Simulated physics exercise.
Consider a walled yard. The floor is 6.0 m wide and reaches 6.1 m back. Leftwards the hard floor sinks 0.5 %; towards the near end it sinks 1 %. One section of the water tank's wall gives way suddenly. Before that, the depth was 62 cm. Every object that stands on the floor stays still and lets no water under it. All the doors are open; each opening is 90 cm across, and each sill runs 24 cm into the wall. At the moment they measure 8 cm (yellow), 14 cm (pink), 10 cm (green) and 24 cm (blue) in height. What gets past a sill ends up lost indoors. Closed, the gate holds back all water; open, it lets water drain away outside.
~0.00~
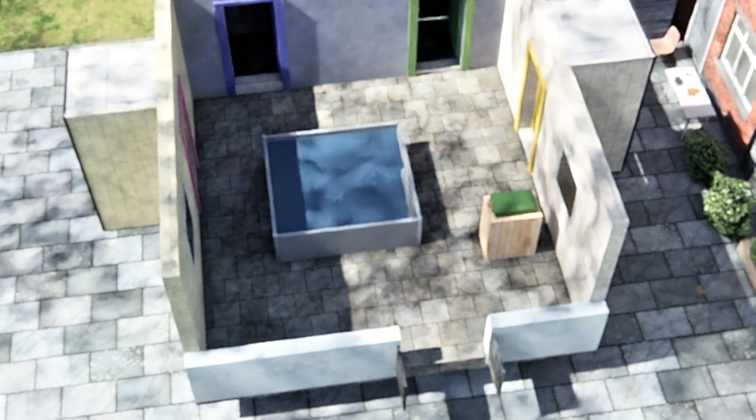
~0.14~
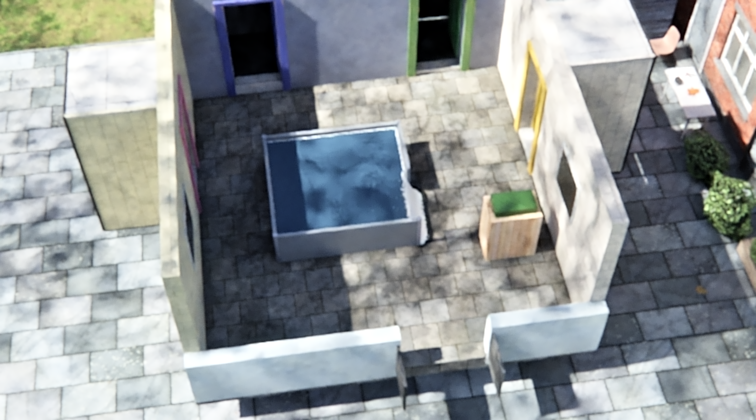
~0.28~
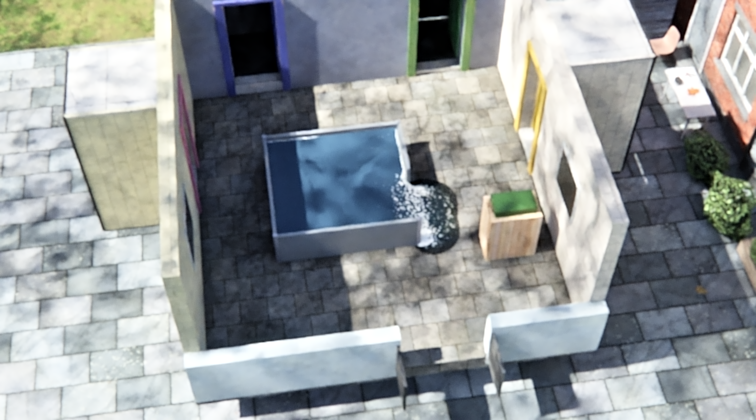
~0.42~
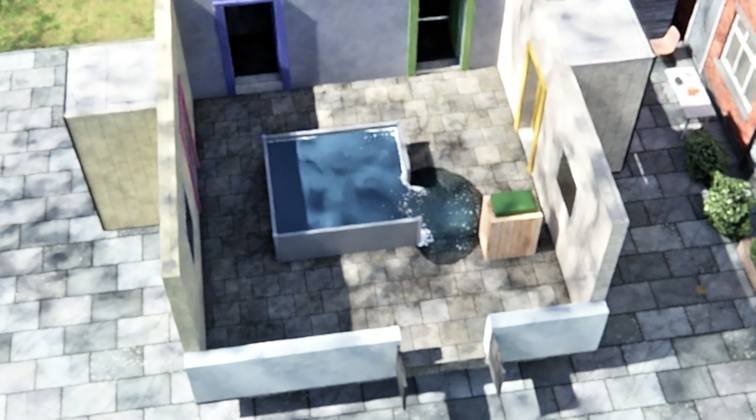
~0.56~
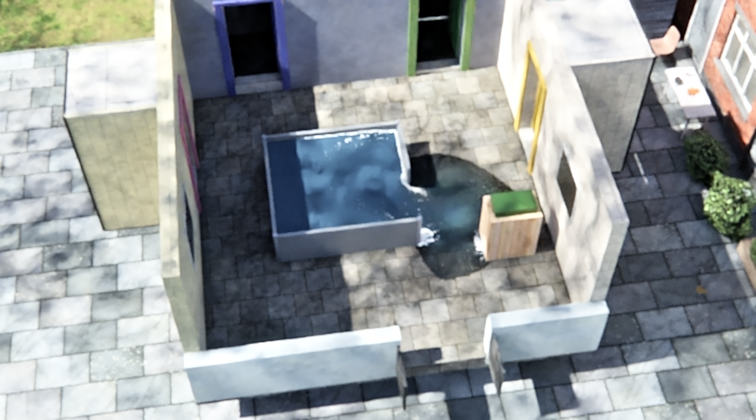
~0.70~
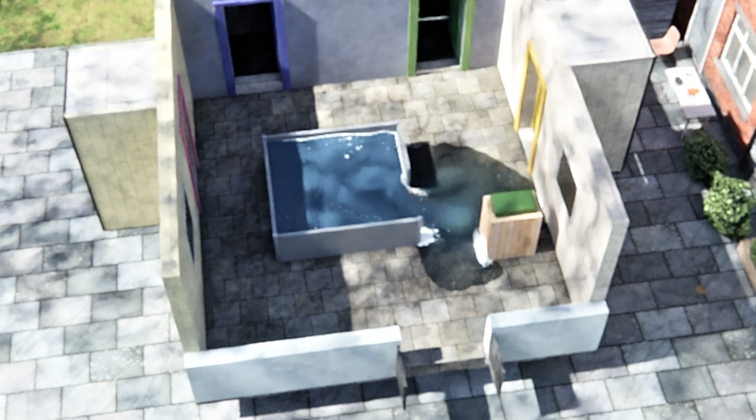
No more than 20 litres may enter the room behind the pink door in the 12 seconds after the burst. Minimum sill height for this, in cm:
6.5 cm, roughly.
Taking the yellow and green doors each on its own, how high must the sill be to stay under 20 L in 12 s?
Roughly 15 cm for the yellow door and roughly 12.5 cm for the green door.
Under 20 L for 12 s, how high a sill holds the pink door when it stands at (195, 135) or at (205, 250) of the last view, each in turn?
8.5 and 8.5 cm.
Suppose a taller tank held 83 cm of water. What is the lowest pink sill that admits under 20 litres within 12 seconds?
10.0 cm.
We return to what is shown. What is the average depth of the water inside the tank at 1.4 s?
Average depth: Approx. 47 cm.
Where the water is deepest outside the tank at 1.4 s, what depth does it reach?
Max depth: Around 42 cm.
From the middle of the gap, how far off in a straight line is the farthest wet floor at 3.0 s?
Some 4.0 m out.
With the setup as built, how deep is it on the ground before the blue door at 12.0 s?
8.0 cm.
After 1.4 s water covers 25 % of the floor, deepest (42 cm) near (543, 216); it has not reached the pink door.
After 3.0 s water covers 40 % of the floor, deepest (32 cm) near (540, 208); it has not reached the pink door.
After 12.0 s water covers 95 % of the floor, deepest (14 cm) near (344, 351); 9 cm at the pink door, 0 litres in over its 14 cm sill.
At the pink door as built, the water arrived by 6.3 s and peaked near 10 cm at 10.4 s.
Run again over the same 12 s with other heights there, 30 litres in over 5.5 cm, 11 litres over 7.5 cm. The limit of 20 litres is kept from about 6.5 cm up.
